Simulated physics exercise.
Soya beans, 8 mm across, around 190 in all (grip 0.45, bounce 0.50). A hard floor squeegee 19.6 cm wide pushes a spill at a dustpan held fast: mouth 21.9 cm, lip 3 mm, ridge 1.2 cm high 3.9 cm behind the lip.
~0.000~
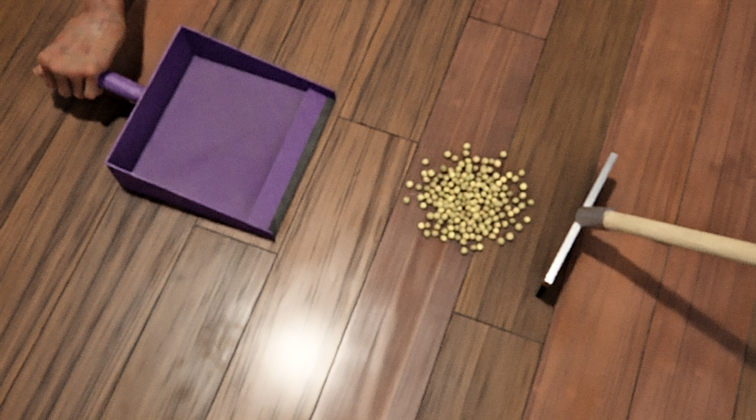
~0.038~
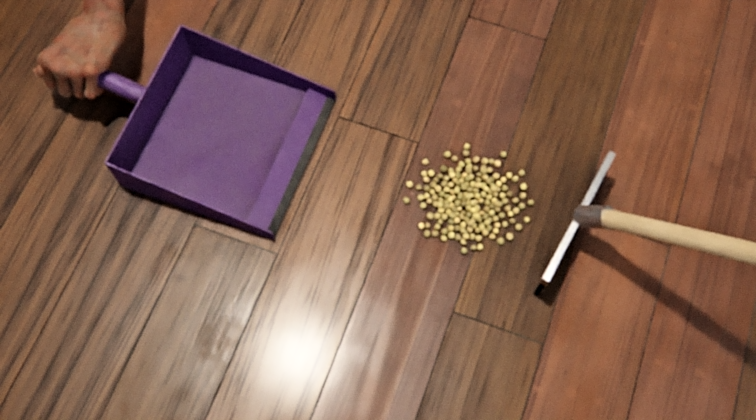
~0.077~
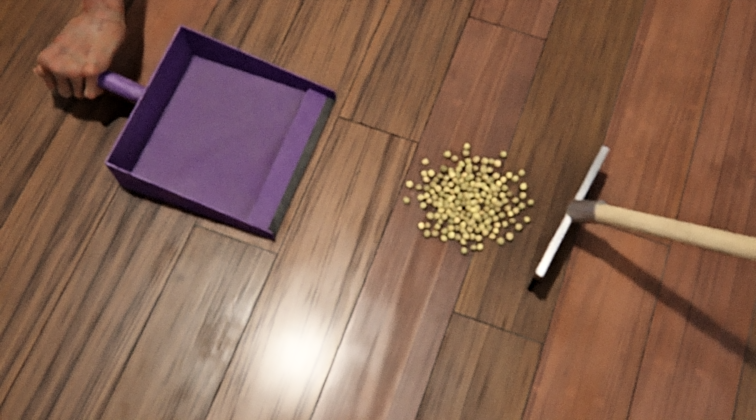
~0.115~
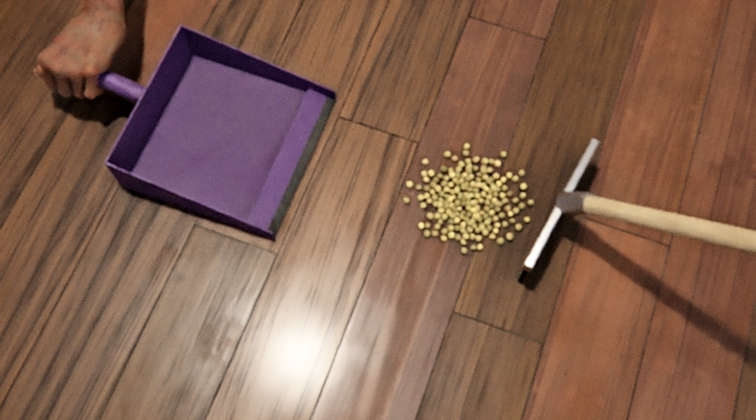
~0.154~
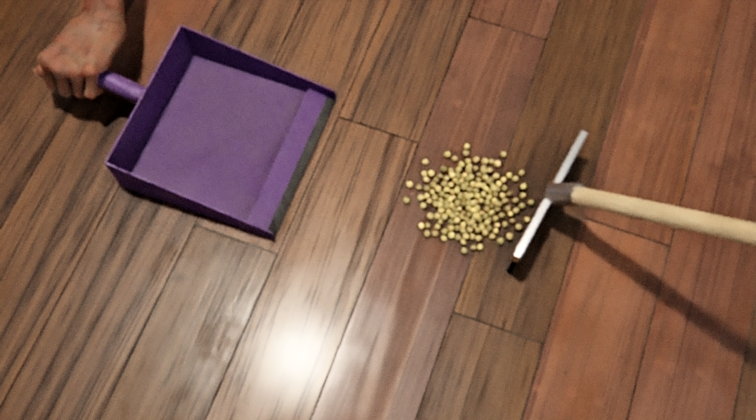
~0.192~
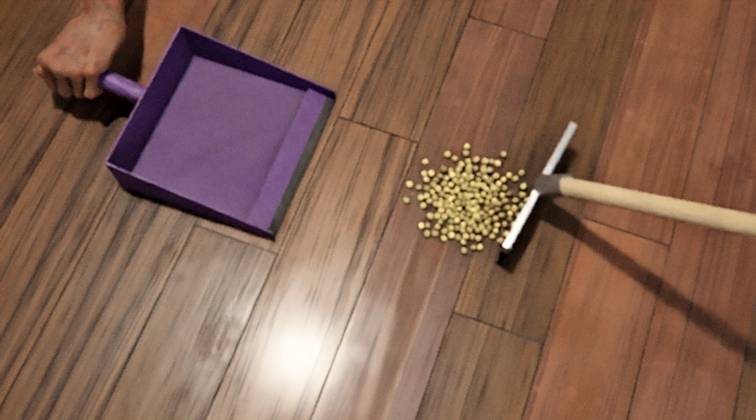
A hand at the upper left grips the handle of a purple dustpan resting on a brown and reddish wood-plank floor, seen from above. A loose pile of small yellow soya beans lies right of centre, and to its right is a squeegee with a pale, narrow head and a light wooden handle. The squeegee slides slowly left and slightly upward until its blade meets the pile's right edge, nudging a few beans, while the hand, pan and camera stay still.
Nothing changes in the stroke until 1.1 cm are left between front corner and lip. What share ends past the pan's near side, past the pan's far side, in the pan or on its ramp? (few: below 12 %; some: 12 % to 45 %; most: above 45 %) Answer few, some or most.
Past the pan's near side: Few; past the pan's far side: Some; in the pan or on its ramp: Few.
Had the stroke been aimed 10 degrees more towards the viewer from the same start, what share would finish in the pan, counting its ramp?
It would be near 25 per cent.
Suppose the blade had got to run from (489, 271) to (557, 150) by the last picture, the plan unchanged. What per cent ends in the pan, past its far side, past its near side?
Pan 15, far 25, near 0.
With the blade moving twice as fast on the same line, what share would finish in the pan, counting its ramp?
It would be near 10 per cent.
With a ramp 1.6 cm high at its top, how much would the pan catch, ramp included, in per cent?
In that case some 5 per cent.
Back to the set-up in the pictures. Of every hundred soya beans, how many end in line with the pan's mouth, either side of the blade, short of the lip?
Roughly 55 per cent.
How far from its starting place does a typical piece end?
Some 24 cm.
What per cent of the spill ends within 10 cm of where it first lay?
About 25 per cent.
Then, at 0.51 s, middle of the blade 17 cm from the lip; 0 % over the lip, far side 20 %, near side 0 %.
After 0.72 s, middle of the blade 8 cm from the lip; 0 % over the lip, far side 35 %, near side 0 %.
After 1.04 s, middle of the blade 3 cm from the lip; 10 % over the lip, far side 40 %, near side 0 %.
In the end, at 1.7 s, near side 0 %, far side 40 %, pan 5 %, in front of the lip or behind the blade 55 %.
